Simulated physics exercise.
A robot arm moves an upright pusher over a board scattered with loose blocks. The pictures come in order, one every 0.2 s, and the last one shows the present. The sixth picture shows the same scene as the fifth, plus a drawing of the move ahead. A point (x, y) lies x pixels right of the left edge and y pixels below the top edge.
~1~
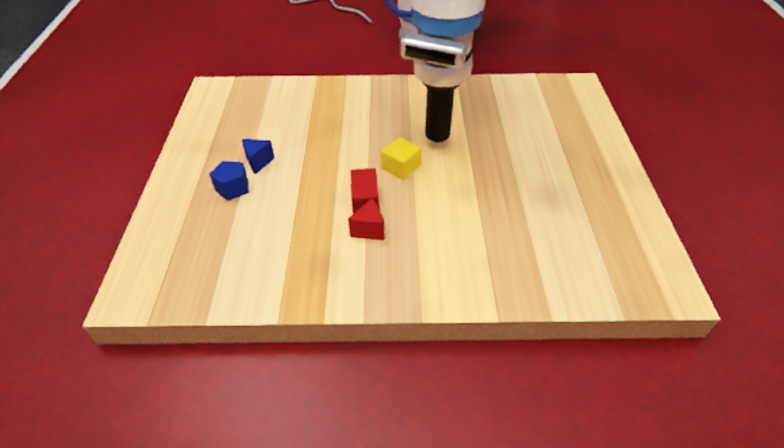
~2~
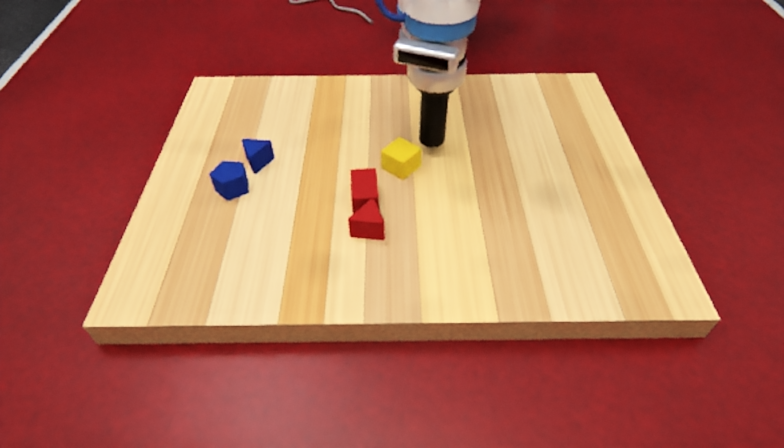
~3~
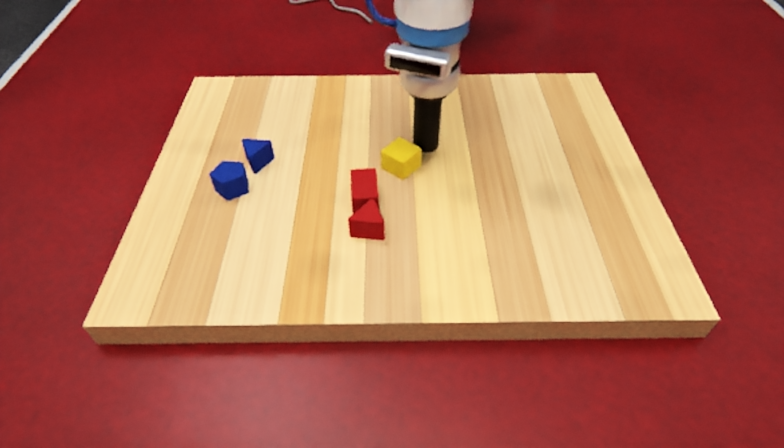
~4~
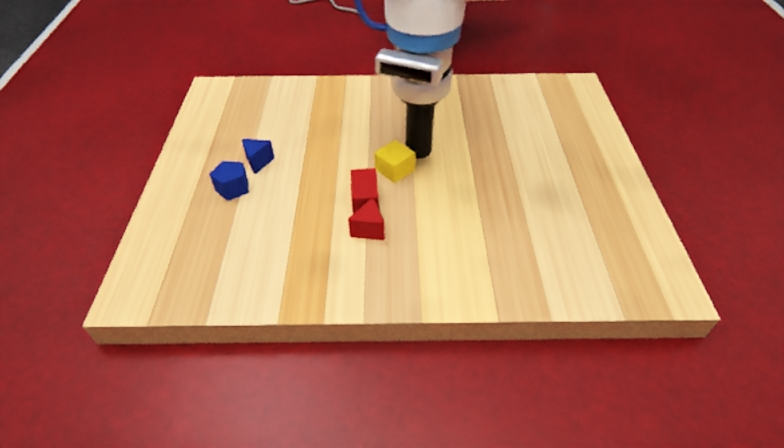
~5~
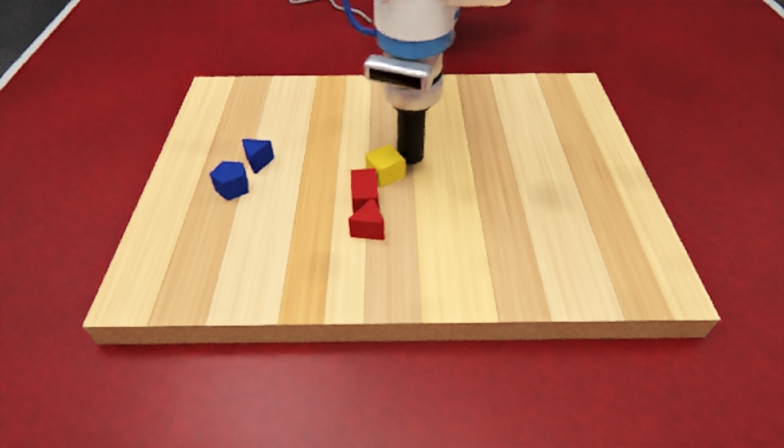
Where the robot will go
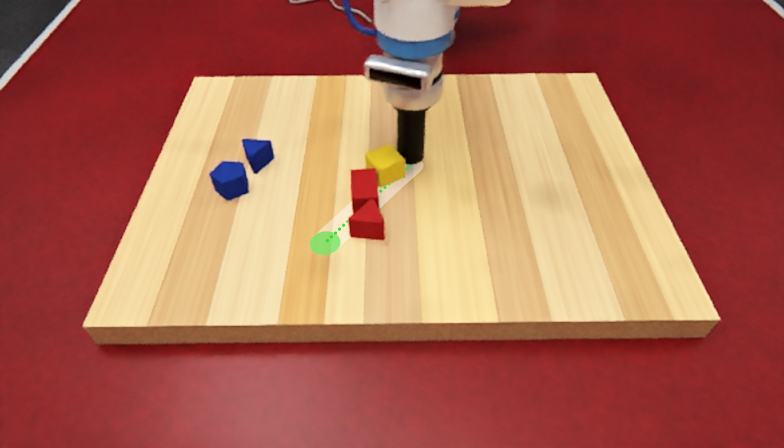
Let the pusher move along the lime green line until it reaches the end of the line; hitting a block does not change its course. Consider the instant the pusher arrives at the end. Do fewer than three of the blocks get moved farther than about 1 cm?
Yes, it checks out.
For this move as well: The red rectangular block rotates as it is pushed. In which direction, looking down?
The block turns clockwise.
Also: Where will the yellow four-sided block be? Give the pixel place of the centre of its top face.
Around pixel (349, 167).
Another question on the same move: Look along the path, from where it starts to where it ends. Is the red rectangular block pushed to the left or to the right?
It shifts rightward.
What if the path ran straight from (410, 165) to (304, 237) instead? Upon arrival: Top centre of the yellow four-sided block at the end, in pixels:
The spot you're after is about (333, 170) in the image.
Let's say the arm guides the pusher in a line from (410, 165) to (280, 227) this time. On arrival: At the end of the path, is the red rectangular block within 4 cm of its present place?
No, I don't think so.
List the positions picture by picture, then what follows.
Tip of the pusher (437, 134), middles of tops, red rectangular block (364, 182), red three-sided block (368, 213), yellow four-sided block (401, 149), in the first picture.
Pusher (432, 139), nothing pushed, in the second picture.
Pusher (426, 145), nothing pushed, in the third picture.
Pusher (418, 150), yellow four-sided block (395, 152), in the fourth picture.
Pusher (410, 156), red rectangular block (364, 182), red three-sided block (368, 213), yellow four-sided block (385, 156), in the fifth picture.
The line goes from (410, 165) to (325, 243).
The first path, step by step. One third of the way, pusher (384, 179); red rectangular block (349, 188), turned 60° anticlockwise; yellow four-sided block (353, 167), turned 55° clockwise.
Two thirds of the way, pusher (355, 205); red rectangular block (325, 198); yellow four-sided block (349, 167), turned 65° clockwise.
At the end, pusher (324, 234); red rectangular block (311, 203), turned 35° clockwise; red three-sided block unmoved; yellow four-sided block (349, 167), turned 65° clockwise.
